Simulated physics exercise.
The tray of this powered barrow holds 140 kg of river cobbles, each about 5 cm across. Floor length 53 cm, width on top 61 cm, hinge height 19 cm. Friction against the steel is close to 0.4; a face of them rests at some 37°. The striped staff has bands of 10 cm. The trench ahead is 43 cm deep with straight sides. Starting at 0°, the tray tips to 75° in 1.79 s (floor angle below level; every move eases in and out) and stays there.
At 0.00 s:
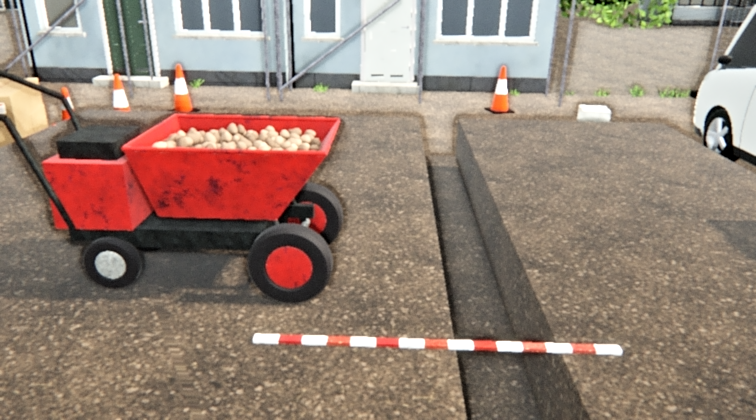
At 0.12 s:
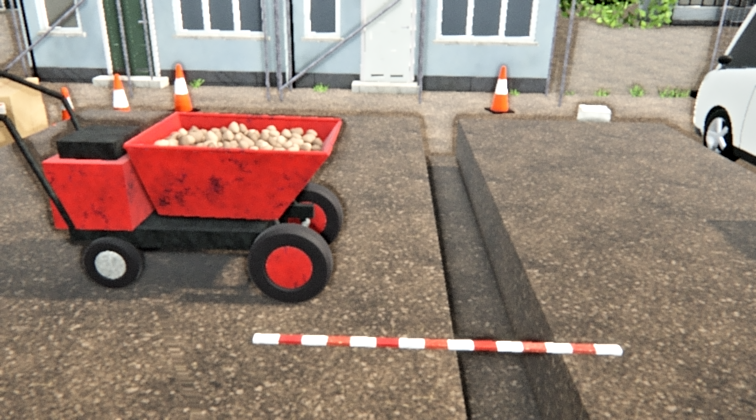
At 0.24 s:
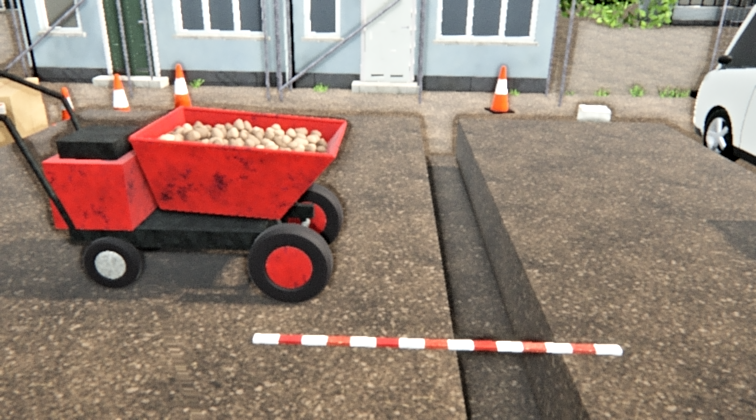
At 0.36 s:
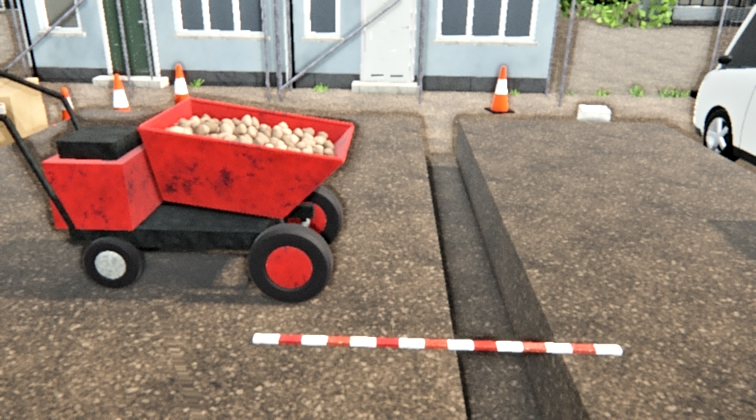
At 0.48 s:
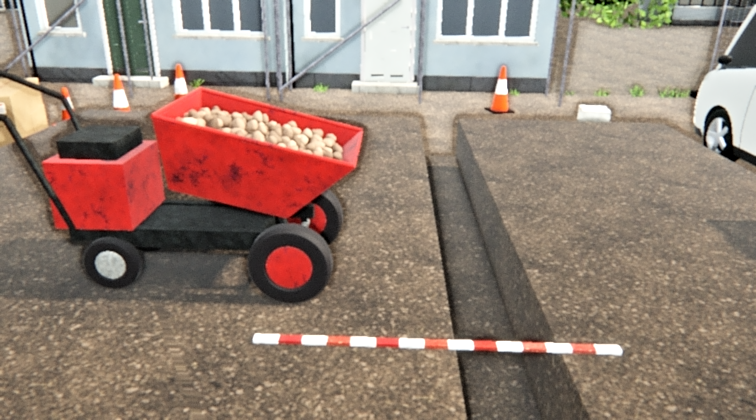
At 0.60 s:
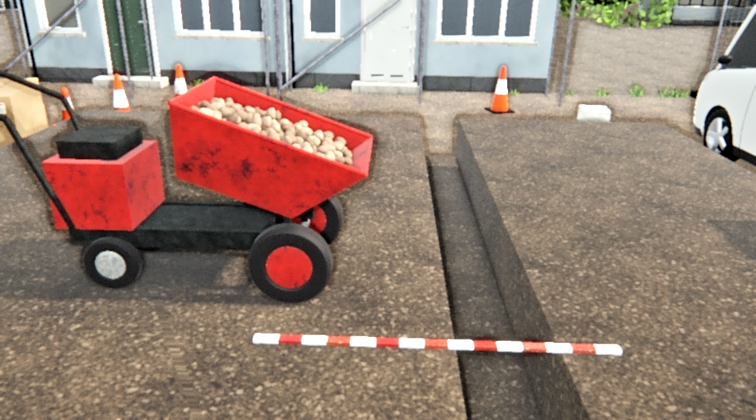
In a paved yard beside a narrow trench, a red powered barrow's tray of pale stones gradually tilting down towards the right.
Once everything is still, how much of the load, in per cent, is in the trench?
Roughly 86 per cent ends in the trench.
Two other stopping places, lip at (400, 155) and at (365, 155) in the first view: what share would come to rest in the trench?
About 90 and 100 per cent.
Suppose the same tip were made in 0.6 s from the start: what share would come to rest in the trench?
Then about 90 per cent.
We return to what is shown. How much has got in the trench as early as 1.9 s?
About 45 per cent by then.
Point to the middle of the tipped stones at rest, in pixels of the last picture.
Around (478, 336).
After 1.3 s the floor is at 63°; 99 % in the tray, 1 % short of the trench; the foremost stones are at (433, 248).
After 1.9 s the floor is at 75°; 45 % in the tray, 12 % short of the trench, 43 % in the trench; the foremost stones are at (517, 345).
After 2.2 s the floor is at 75°; 18 % in the tray, 15 % short of the trench, 67 % in the trench; the foremost stones are at (516, 332).
After 4.2 s the floor is at 75°; 0 % in the tray, 14 % short of the trench, 86 % in the trench; the foremost stones are at (520, 340).
